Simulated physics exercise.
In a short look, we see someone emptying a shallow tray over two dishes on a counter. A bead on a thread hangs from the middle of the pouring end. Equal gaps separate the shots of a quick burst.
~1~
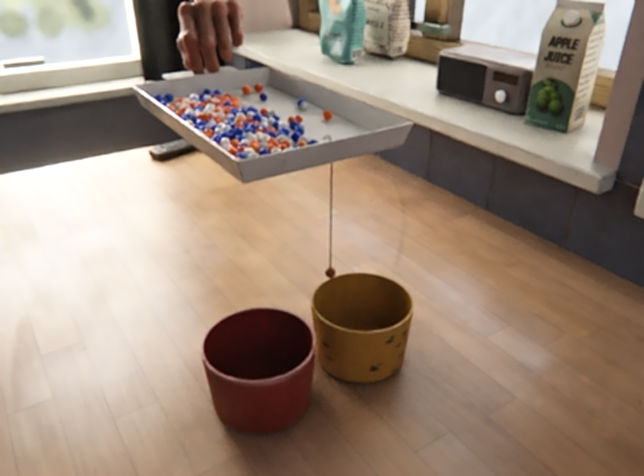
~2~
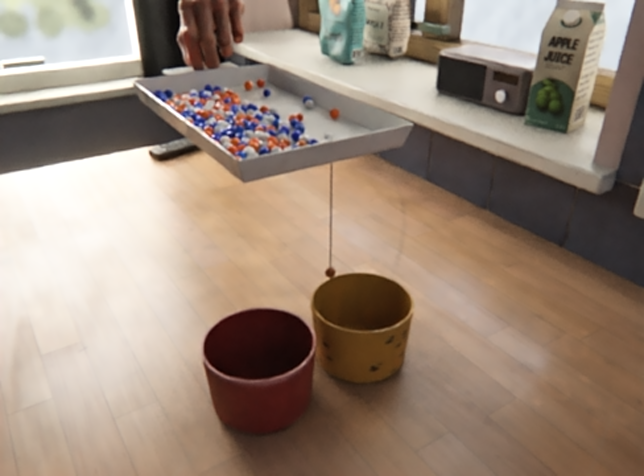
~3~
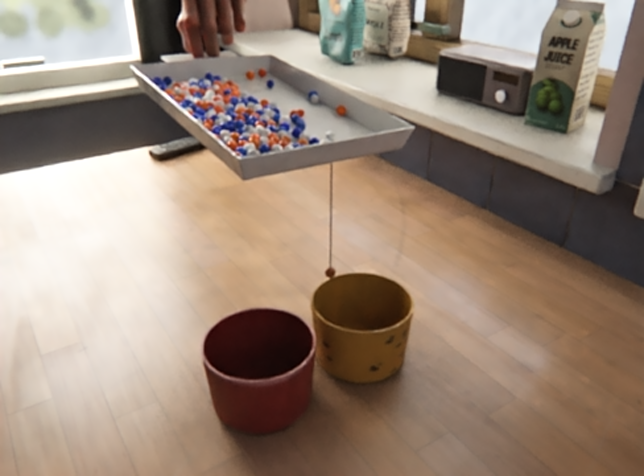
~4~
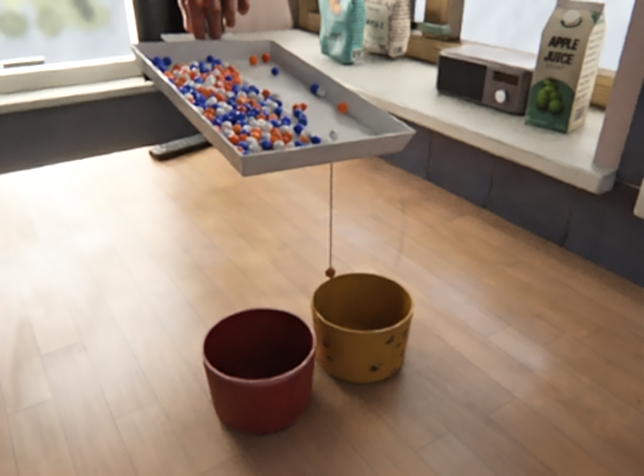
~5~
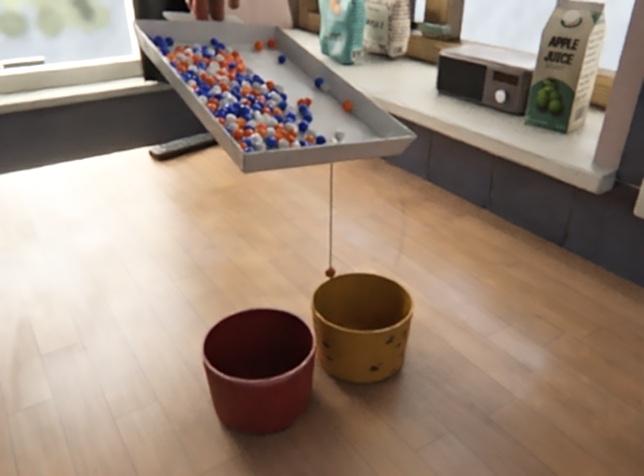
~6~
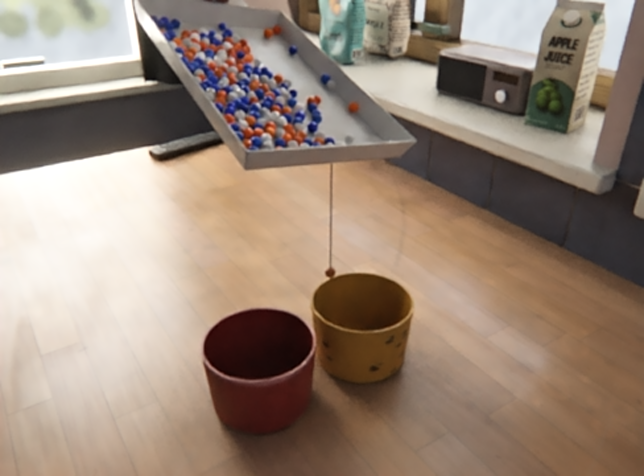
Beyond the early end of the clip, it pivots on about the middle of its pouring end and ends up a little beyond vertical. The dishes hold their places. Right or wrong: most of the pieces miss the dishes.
Right.
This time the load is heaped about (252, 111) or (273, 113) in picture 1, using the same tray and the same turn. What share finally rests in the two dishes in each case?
Respectively 10 and 20 per cent.
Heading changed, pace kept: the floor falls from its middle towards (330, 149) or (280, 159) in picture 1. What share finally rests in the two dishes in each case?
40 %, give or take, and then 80 %.
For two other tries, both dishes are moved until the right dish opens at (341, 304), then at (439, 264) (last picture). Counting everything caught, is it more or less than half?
Taking the places in turn, it's shy of half and then past half.
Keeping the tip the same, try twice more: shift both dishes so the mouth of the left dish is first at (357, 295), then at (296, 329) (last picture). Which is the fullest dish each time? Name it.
First try, the rightmost dish; second try, the rightmost dish.
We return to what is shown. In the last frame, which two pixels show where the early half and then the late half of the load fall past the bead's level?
The first part at (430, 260); the rest at (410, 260).
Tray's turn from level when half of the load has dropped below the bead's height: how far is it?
Around 80°, give or take.
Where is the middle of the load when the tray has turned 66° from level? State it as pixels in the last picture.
Around (393, 160).
Just after the last frame, tray tipped steeply; roughly two thirds on the tray; just a few in the right dish; about a tenth outside both; roughly a quarter in the air.
A moment on, tray tipped past a quarter turn; just a few on the tray; about a tenth in the right dish; the larger part outside both; about a tenth in the air.
Further on, tray tipped past a quarter turn; about a tenth in the right dish; the larger part outside both.
When it is over, tray tipped past a quarter turn; not one in the left dish; about a tenth in the right dish; the larger part outside both.
